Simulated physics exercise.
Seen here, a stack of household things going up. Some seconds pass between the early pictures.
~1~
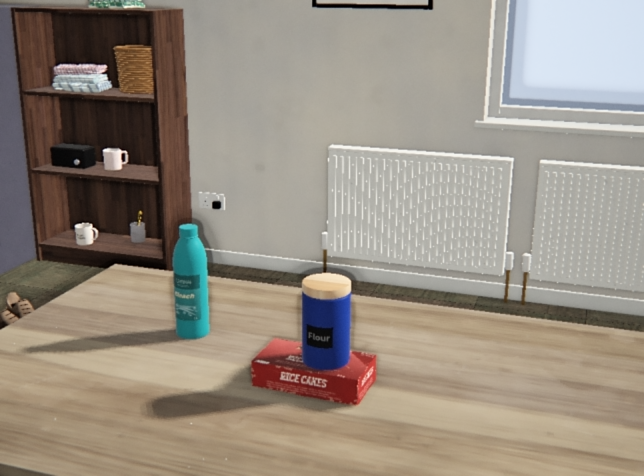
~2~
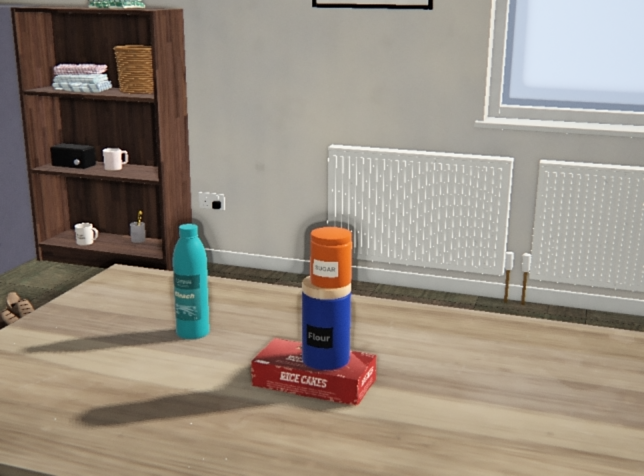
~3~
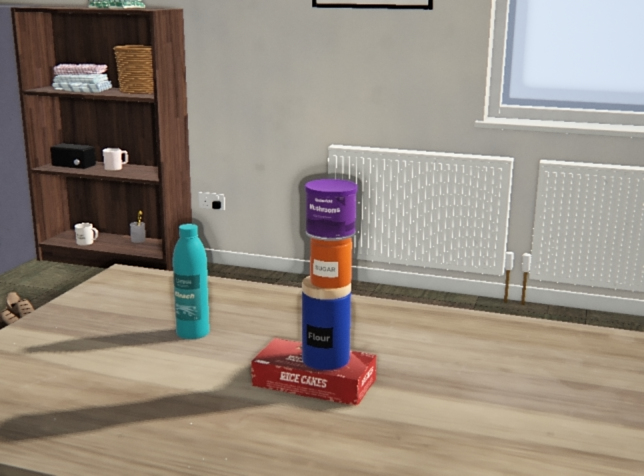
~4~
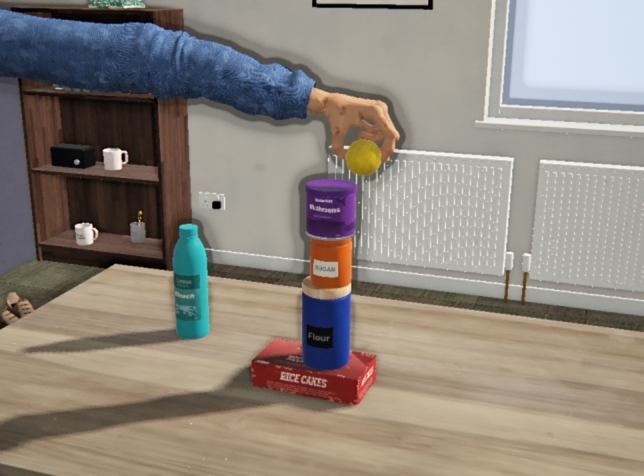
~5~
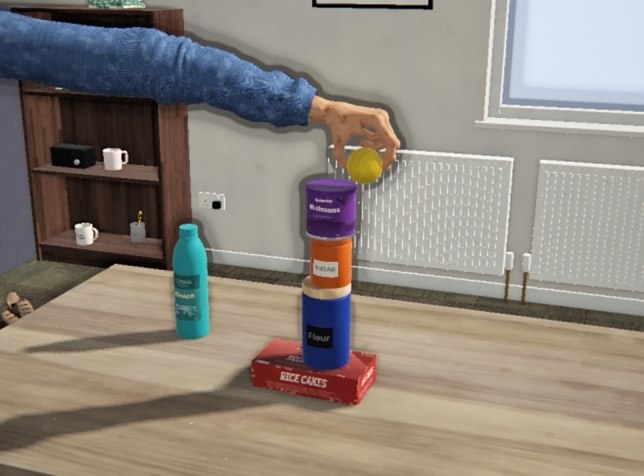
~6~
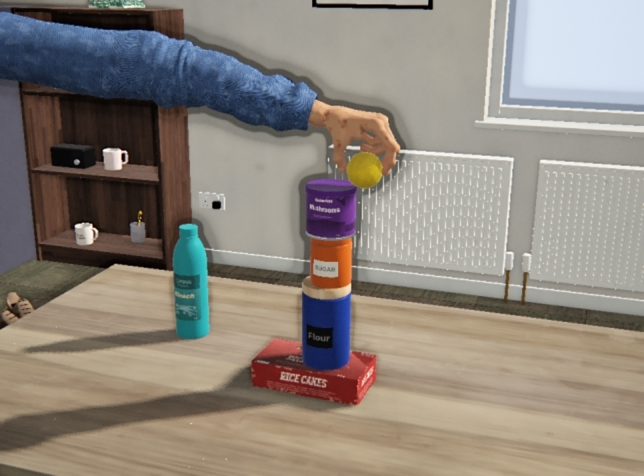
An orange jar and then a purple tin were added on top of a blue jar on a red packet, and a hand lowered a yellow lemon onto the tin, still holding it.
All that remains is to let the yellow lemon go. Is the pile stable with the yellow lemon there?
As it turns out, it gives way.
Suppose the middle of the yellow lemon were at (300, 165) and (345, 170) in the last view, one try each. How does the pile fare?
In the first case it loses its balance; in the second case it stays up.
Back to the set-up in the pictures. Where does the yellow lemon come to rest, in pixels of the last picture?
At about (413, 386).
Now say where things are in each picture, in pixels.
In the first frame, the last thing is not in view yet; turquoise bottle (191, 281).
In the second frame, the last thing is not in view yet; orange jar (331, 258).
In the third frame, the last thing is not in view yet; purple tin (331, 210).
The fourth frame shows coming down; yellow lemon (363, 158); blue jar (326, 321).
The fifth frame shows coming down; yellow lemon (365, 166); red packet (314, 370).
The sixth frame shows set down, still held; yellow lemon (365, 170); turquoise bottle (191, 281).
Then, 0.30 s past the last view, yellow lemon now fallen.
Then, 0.40 s past the last view, things are still on the move.
Then, 0.50 s past the last view, as before.
Finally, fallen, yellow lemon; the other 5 still in place. Final places as the last picture's camera would see them, yellow lemon near (413, 386). The pile loses its balance.
